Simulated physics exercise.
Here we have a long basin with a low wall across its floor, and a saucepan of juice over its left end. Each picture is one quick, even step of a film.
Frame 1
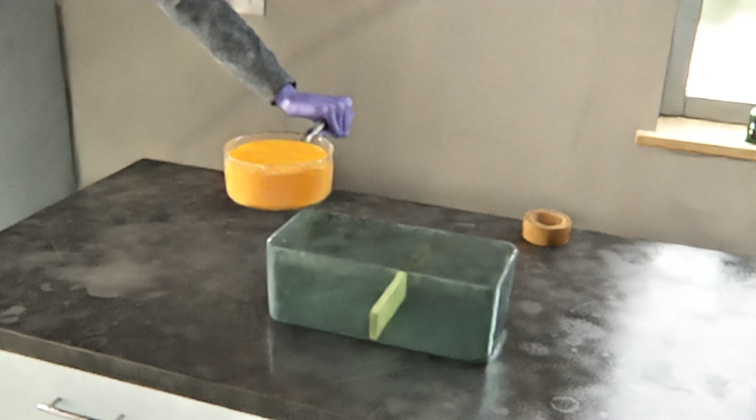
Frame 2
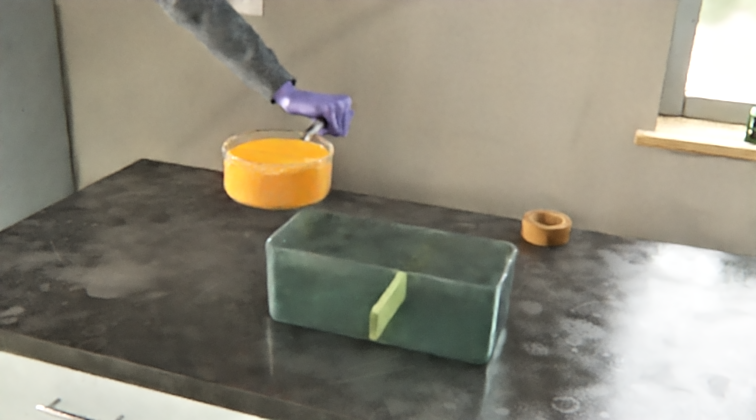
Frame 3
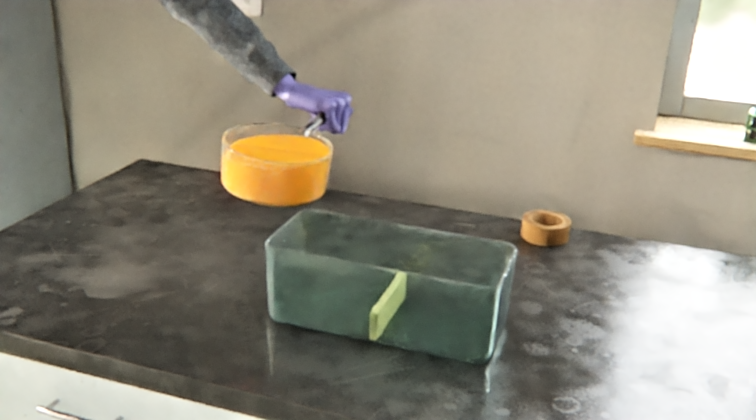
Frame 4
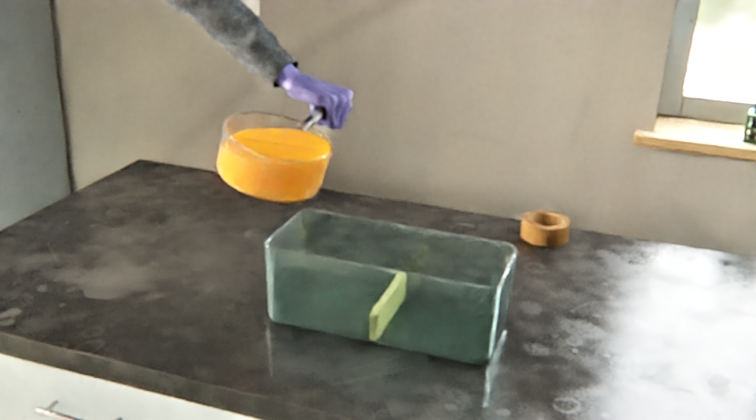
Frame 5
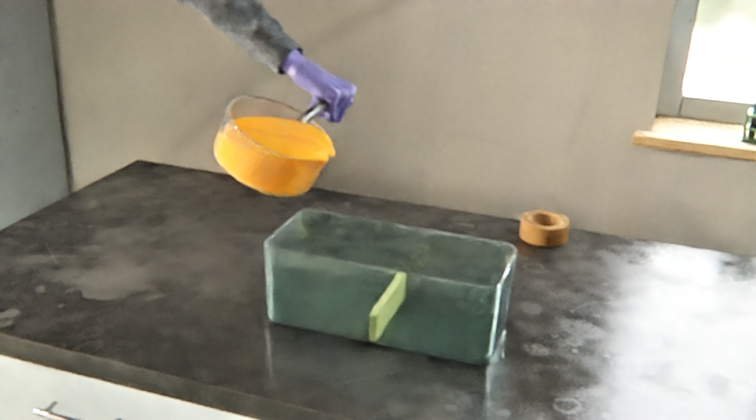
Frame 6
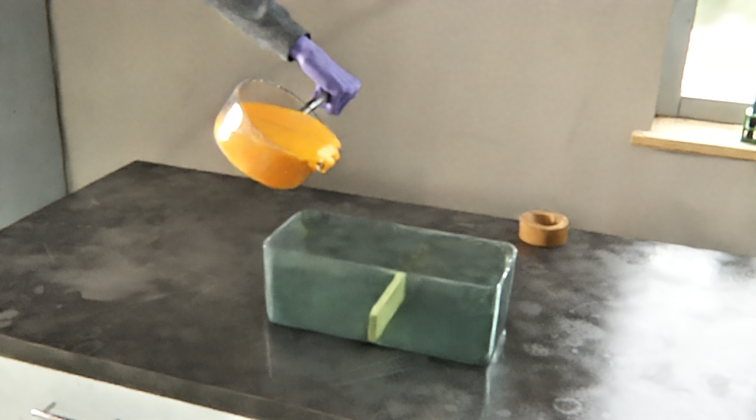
A purple-gloved hand lifted a clear pan of orange juice slightly above a dark counter and tilted it steadily rightward, behind a long glass basin with a low green wall, until juice reached the lip.
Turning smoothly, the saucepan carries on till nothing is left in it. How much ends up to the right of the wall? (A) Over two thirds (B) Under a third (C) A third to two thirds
C.
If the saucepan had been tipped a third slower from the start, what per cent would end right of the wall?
Share on the right: Some 65 percent.
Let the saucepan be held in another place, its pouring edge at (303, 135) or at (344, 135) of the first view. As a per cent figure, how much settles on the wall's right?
Around 45 percent first, around 60 percent second.
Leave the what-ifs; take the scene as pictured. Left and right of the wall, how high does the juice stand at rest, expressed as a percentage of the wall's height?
Left near 40; right near 60.
A moment on, the saucepan is tipped right over and 26 per cent is still to pour, 7 is left of the wall and 6 right of it.
Next, the saucepan is tipped right over and 1 per cent is still to pour, 11 is left of the wall and 79 right of it.
Then the saucepan is tipped right over and 0 per cent is still to pour, 23 is left of the wall and 47 right of it.
Later the saucepan is tipped right over and 0 per cent is still to pour, 36 is left of the wall and 56 right of it.
At rest 38 per cent lies left of the wall, 55 right of it and 7 outside.
